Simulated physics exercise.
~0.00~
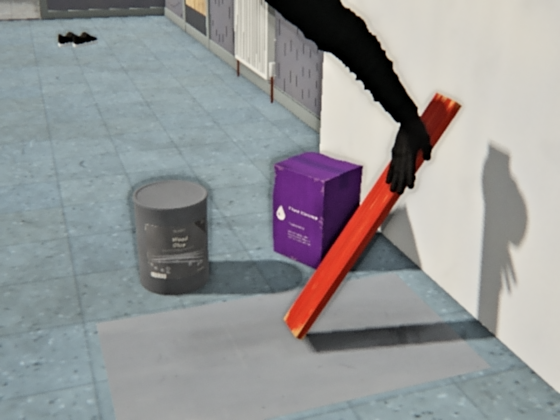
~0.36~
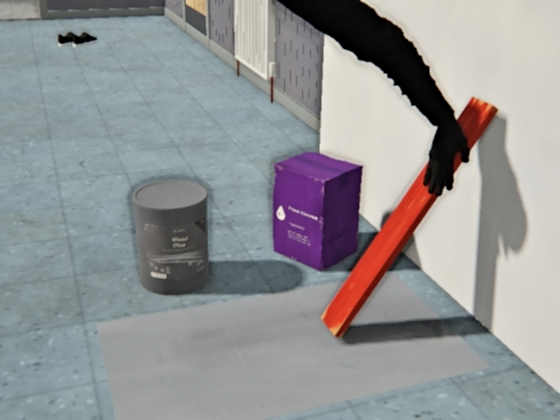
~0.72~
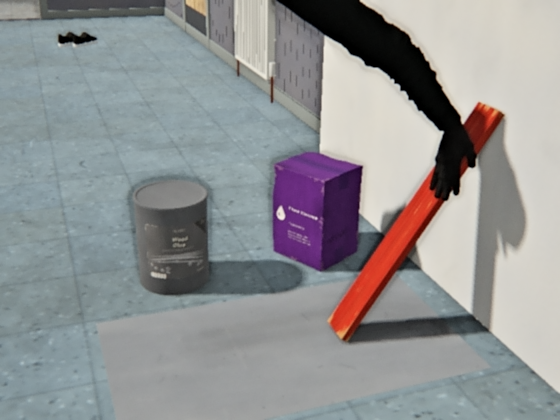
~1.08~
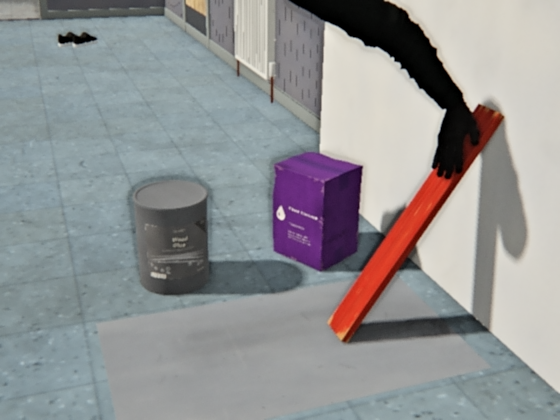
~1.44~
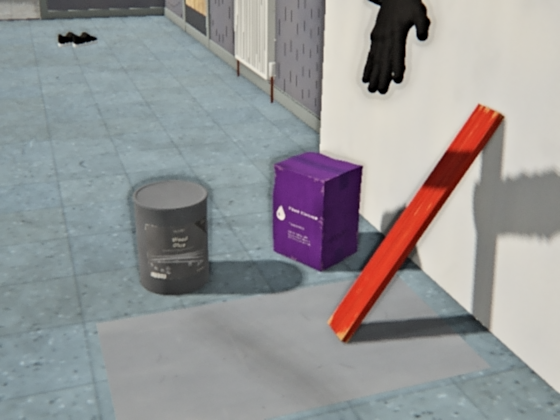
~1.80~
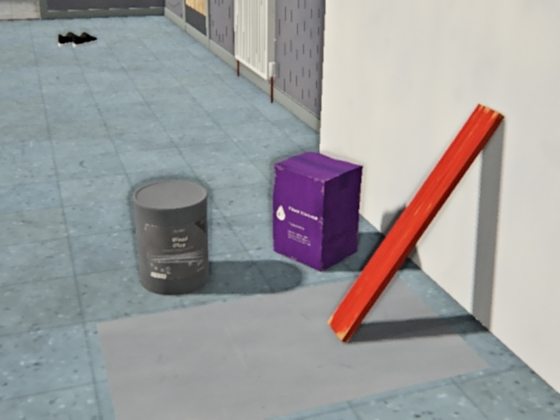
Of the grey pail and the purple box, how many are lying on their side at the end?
None of them are lying on their side. The grey pail and the purple box both still stand upright.
